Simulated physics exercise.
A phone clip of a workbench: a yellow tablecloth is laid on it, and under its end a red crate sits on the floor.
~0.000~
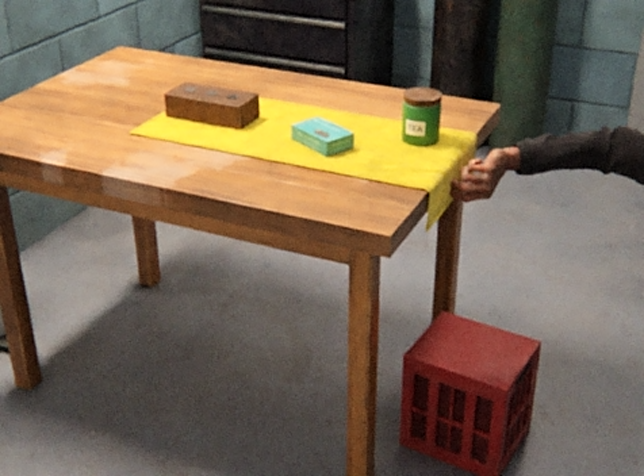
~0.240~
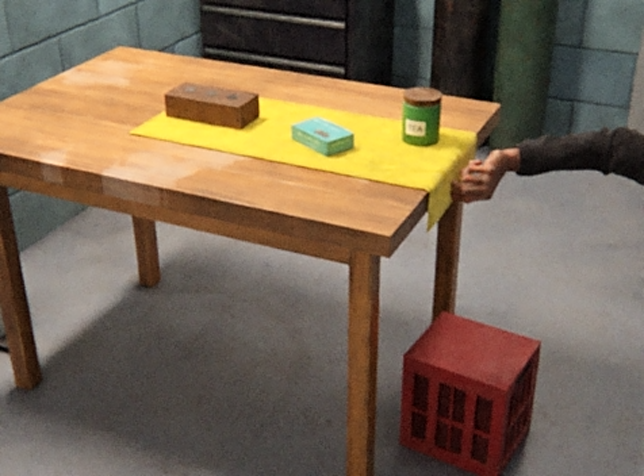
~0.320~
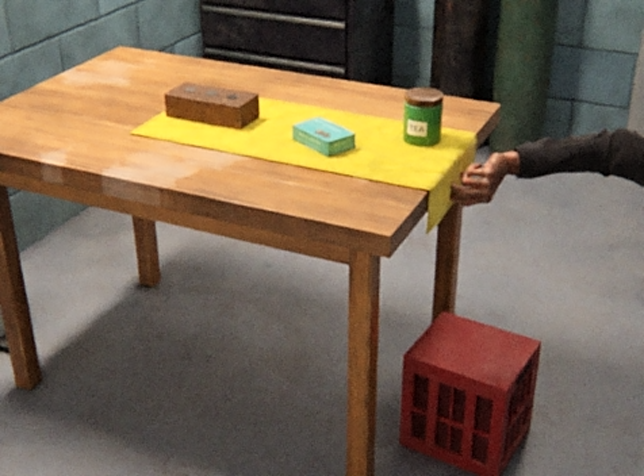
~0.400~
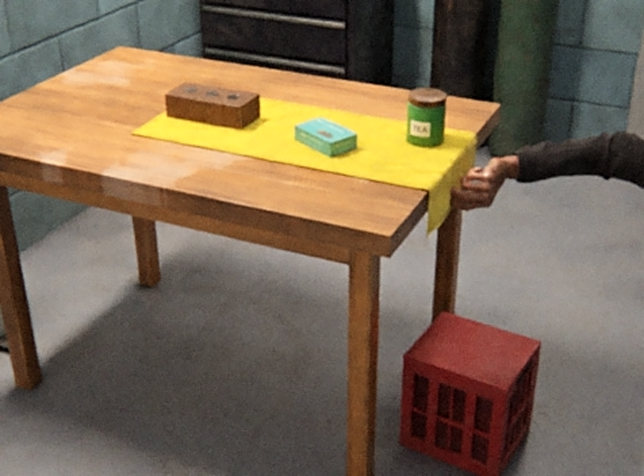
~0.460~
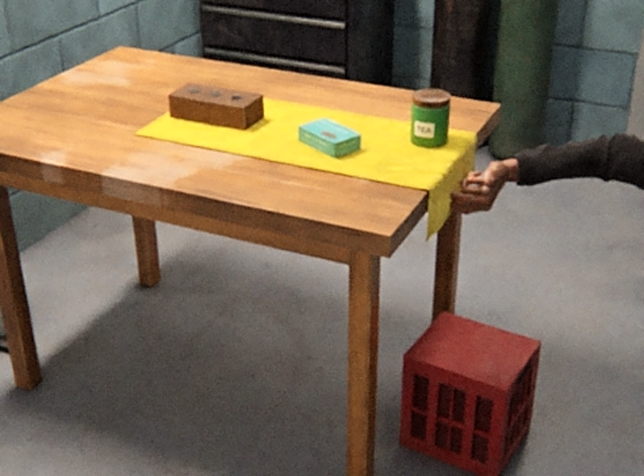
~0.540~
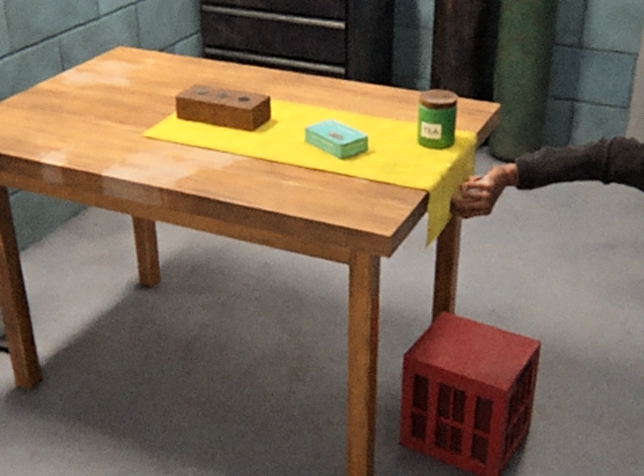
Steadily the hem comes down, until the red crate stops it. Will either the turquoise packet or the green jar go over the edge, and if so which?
The turquoise packet goes over the edge, the green jar goes over the edge.
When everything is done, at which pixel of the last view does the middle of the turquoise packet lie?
That one winds up at (490, 323) in the last picture.
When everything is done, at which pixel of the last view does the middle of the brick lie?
In the last view its middle is at (354, 130).
Around 1.30 s, hem going down; packet carried along near (380, 147); jar down below near (530, 312).
Around 2.26 s, hem going down; packet carried along near (439, 157); jar down below near (530, 316).
Finally, hem on the crate; packet down below near (490, 323); jar down below near (530, 316). The turquoise packet is carried off the end and the green jar falls off.
